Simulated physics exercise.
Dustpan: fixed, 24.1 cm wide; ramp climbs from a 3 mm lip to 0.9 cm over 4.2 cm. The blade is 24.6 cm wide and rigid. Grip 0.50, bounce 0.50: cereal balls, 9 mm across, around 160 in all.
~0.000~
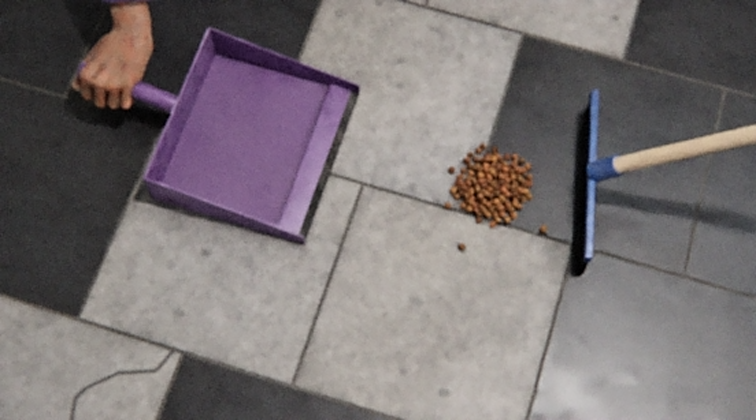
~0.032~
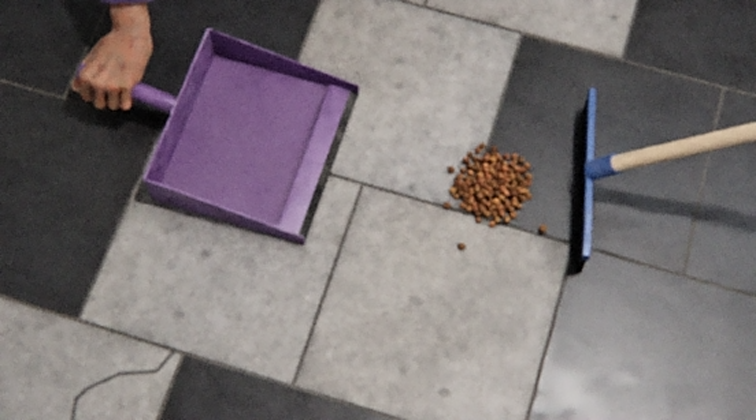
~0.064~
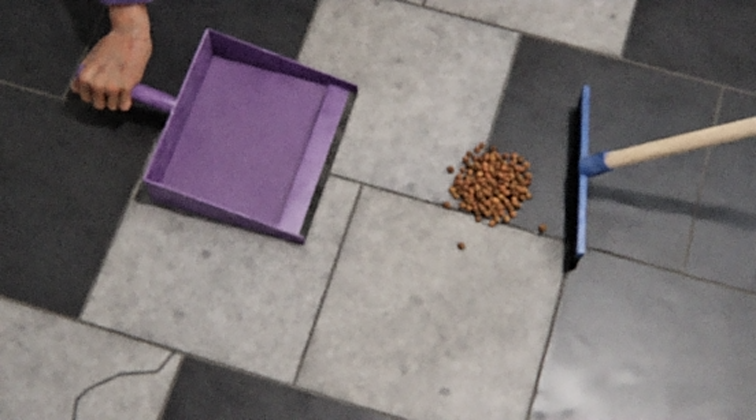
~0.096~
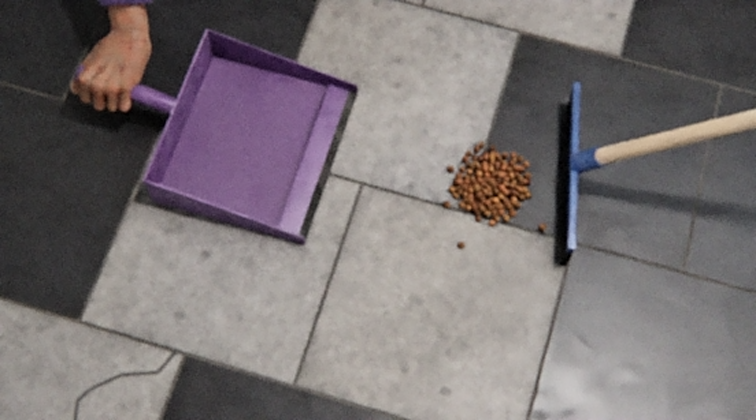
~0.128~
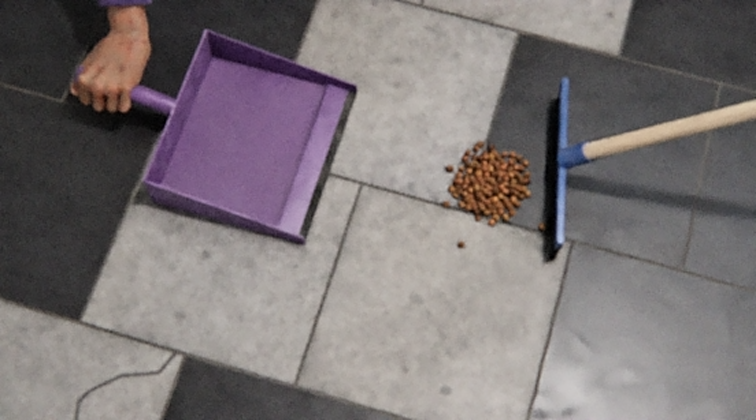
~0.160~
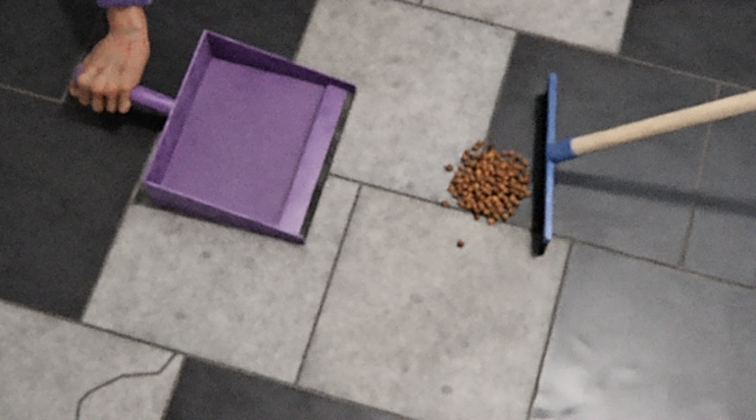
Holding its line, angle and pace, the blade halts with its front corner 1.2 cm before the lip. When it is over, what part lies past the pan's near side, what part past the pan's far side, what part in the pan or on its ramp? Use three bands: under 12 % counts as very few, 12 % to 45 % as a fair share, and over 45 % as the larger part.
Near side: Very few; far side: Very few; pan: Very few.
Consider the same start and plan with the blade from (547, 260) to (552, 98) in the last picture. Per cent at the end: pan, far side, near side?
The pan gets 30, the far side 0 and the near side 10.
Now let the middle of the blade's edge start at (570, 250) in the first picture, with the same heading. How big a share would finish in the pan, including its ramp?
About 30 per cent.
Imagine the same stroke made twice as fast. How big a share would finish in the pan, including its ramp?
In that case close to 30 per cent.
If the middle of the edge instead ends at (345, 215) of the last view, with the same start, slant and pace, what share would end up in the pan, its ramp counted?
I'd expect around 35 per cent.
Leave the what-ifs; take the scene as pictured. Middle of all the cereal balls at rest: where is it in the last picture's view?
Estimated resting centre: Around (351, 151).
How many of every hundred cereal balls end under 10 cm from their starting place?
About 5 %.
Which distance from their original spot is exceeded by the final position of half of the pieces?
The figure is about 20 cm.
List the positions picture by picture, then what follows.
In the first picture, blade from (588, 258) to (594, 96), moved 0.0 cm, 0 of the pieces shifted so far; middle of the pieces at (494, 183); pan at (245, 141).
In the second picture, blade from (585, 256) to (591, 95), moved 0.3 cm, 0 of the pieces shifted so far; middle of the pieces at (494, 182).
In the third picture, blade from (580, 253) to (585, 93), moved 1.0 cm, 0 of the pieces shifted so far; middle of the pieces at (493, 181).
In the fourth picture, blade from (570, 249) to (576, 89), moved 2.3 cm, 0 of the pieces shifted so far; middle of the pieces at (493, 181).
In the fifth picture, blade from (559, 244) to (564, 84), moved 3.8 cm, 0 of the pieces shifted so far; middle of the pieces at (493, 180).
In the sixth picture, blade from (547, 239) to (552, 80), moved 5.4 cm, 1 of the pieces shifted so far; middle of the pieces at (492, 180); pan at (243, 143). Its pace works out near 0.49 m/s, heading 4 degrees away from the viewer's side.
After 0.41 s, middle of the blade 17 cm from the lip; 0 % over the lip, far side 0 %, near side 0 %.
After 0.58 s, middle of the blade 8 cm from the lip; 0 % over the lip, far side 5 %, near side 0 %.
Then, at 0.87 s, middle of the blade 4 cm from the lip; 10 % over the lip, far side 5 %, near side 0 %.
In the end, at 1.2 s, near side 0 %, far side 5 %, pan 5 %, in front of the lip or behind the blade 90 %.
